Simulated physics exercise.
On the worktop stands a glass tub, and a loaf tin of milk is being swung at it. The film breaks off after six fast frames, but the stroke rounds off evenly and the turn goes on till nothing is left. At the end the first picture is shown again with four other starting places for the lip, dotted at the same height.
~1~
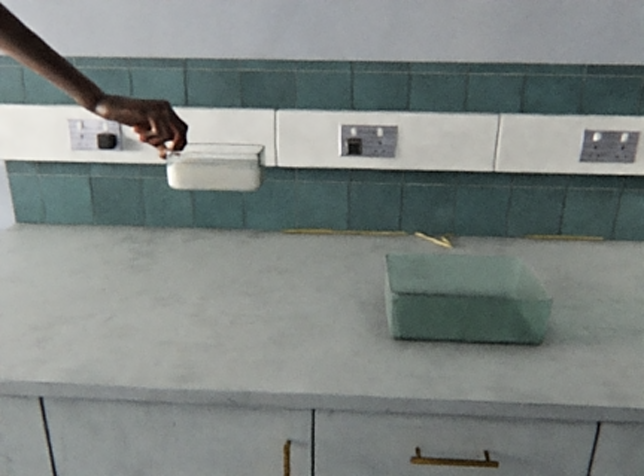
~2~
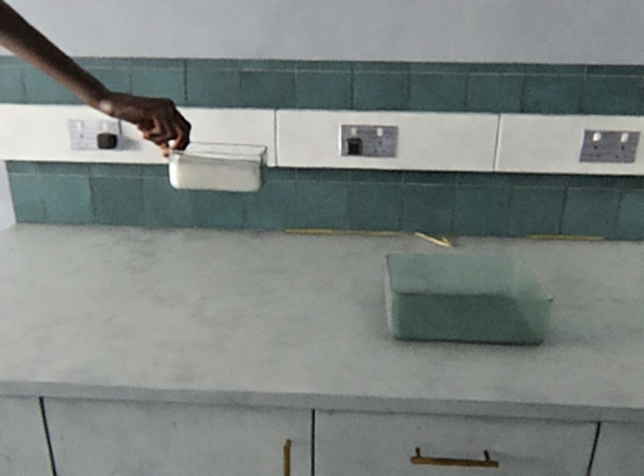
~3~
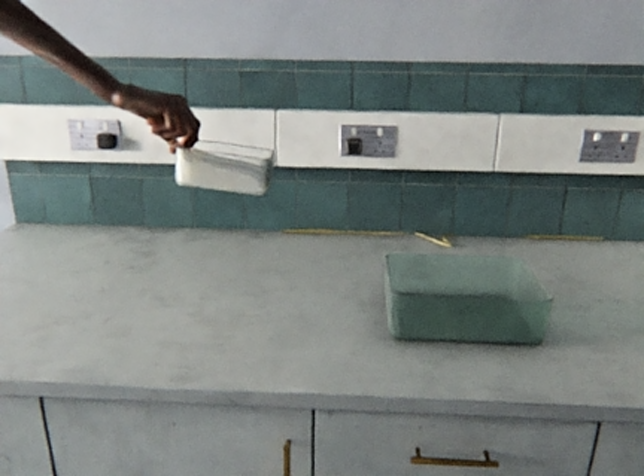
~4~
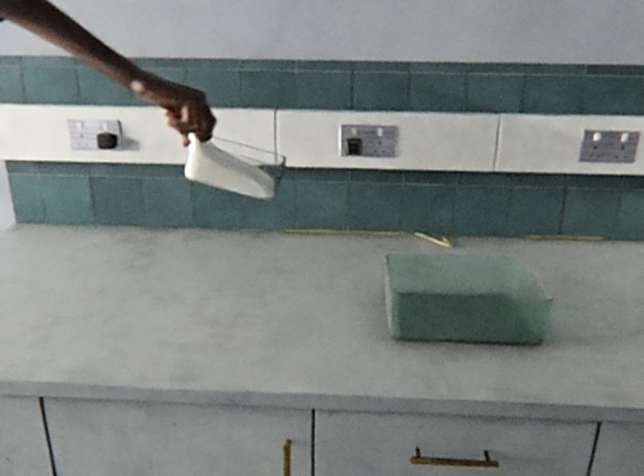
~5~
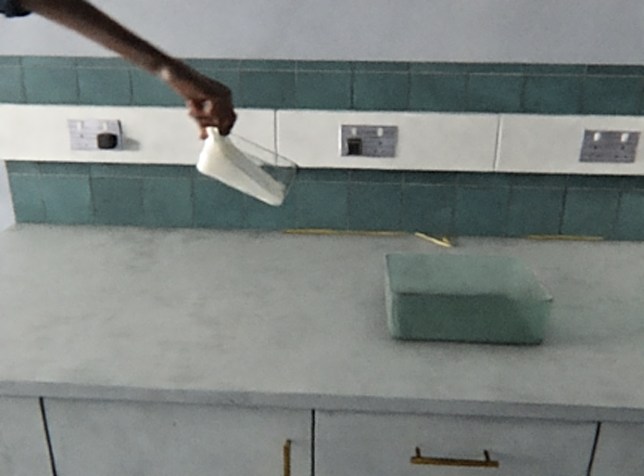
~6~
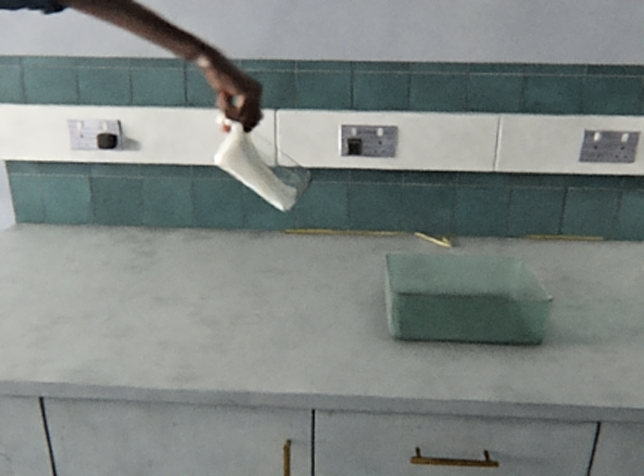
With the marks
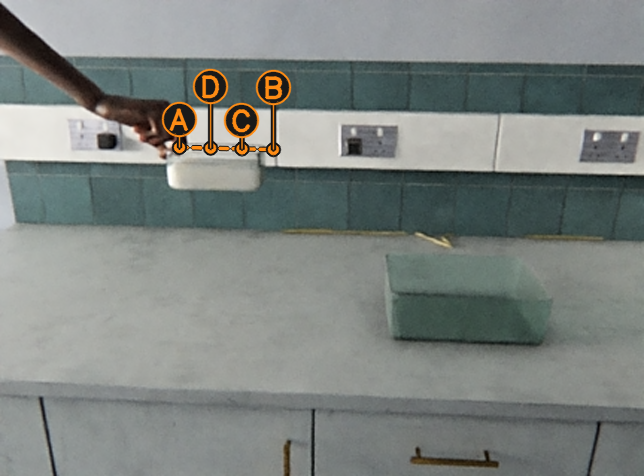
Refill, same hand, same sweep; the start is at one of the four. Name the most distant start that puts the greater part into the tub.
Use dot C.
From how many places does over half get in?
Two of the four.
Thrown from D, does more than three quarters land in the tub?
No.
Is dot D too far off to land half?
Yes, that goes wrong.
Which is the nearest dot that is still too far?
D it is.
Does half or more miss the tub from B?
No.
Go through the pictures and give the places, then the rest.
In the first picture, upright, lip at (261, 149); tub from (389, 337) to (543, 343); nothing has left yet.
In the second picture, upright, lip at (264, 150); nothing has left yet.
In the third picture, tipped about 6°, lip at (271, 154); nothing has left yet.
In the fourth picture, tipped about 14°, lip at (283, 161); milk is over the rim, down to (201, 138).
In the fifth picture, tipped about 24°, lip at (296, 169); milk is over the rim, down to (222, 135).
In the sixth picture, tipped about 35°, lip at (310, 179); milk is over the rim, down to (244, 131).
In orange, A at (179, 147); B at (273, 149); C at (241, 148); D at (210, 148).
With A, about 12 % lands in the tub, 85 % falls short and 3 % goes beside or beyond.
With B, about 68 % lands in the tub, 15 % falls short and 17 % goes beside or beyond.
With C, about 63 % lands in the tub, 24 % falls short and 13 % goes beside or beyond.
With D, about 32 % lands in the tub, 61 % falls short and 7 % goes beside or beyond.
